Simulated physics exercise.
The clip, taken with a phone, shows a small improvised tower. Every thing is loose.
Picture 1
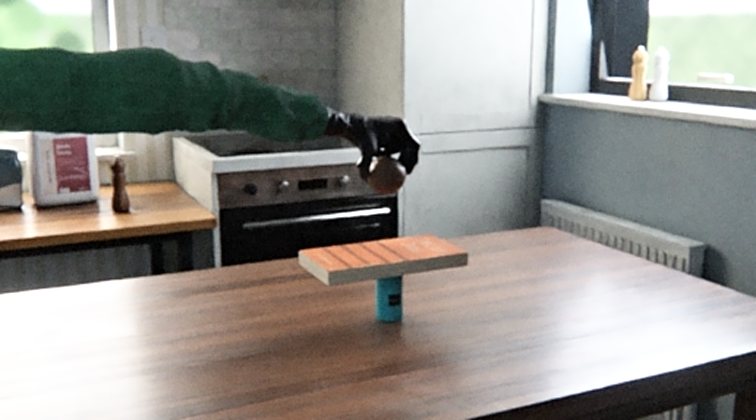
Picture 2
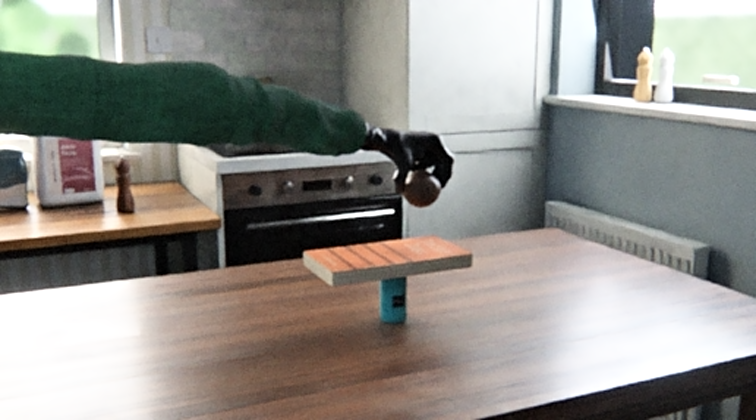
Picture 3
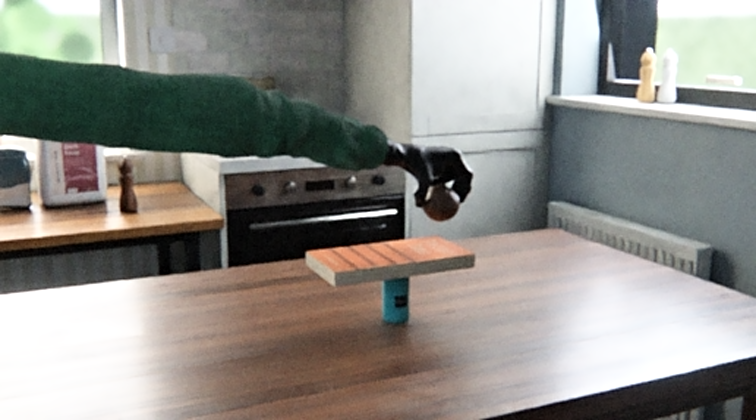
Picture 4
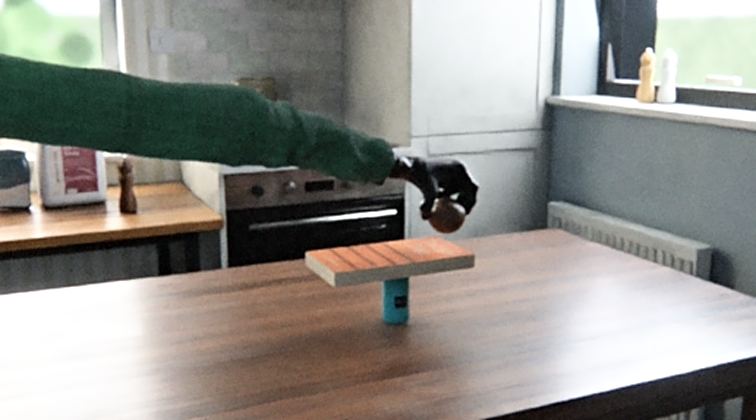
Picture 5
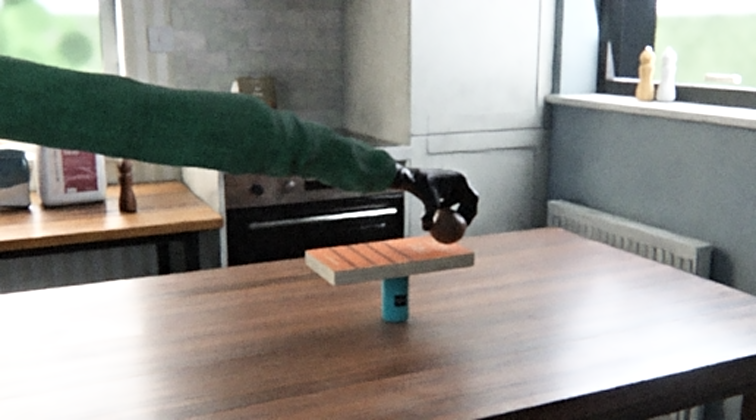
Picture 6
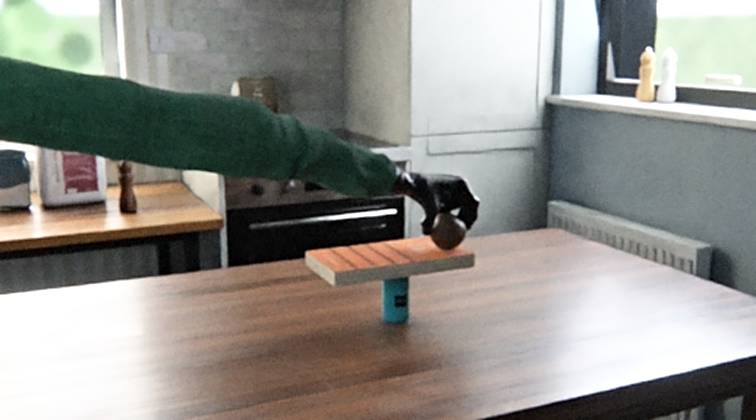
Brown onion held in a dark-gloved hand moving right and down onto the right side of a board atop a turquoise shaker.
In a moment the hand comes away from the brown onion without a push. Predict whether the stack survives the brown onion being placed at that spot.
Ends intact.
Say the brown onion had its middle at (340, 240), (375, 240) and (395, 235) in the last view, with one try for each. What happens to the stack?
So, first it tips over, next it stays steady, and last it stays steady.
Then, 0.30 s on from there, no change.
Then, 0.70 s on from there, brown onion resting near (448, 232).
In the end, all 3 unmoved. At the end, from the last picture's camera, brown onion near (448, 232). The stack keeps its balance.
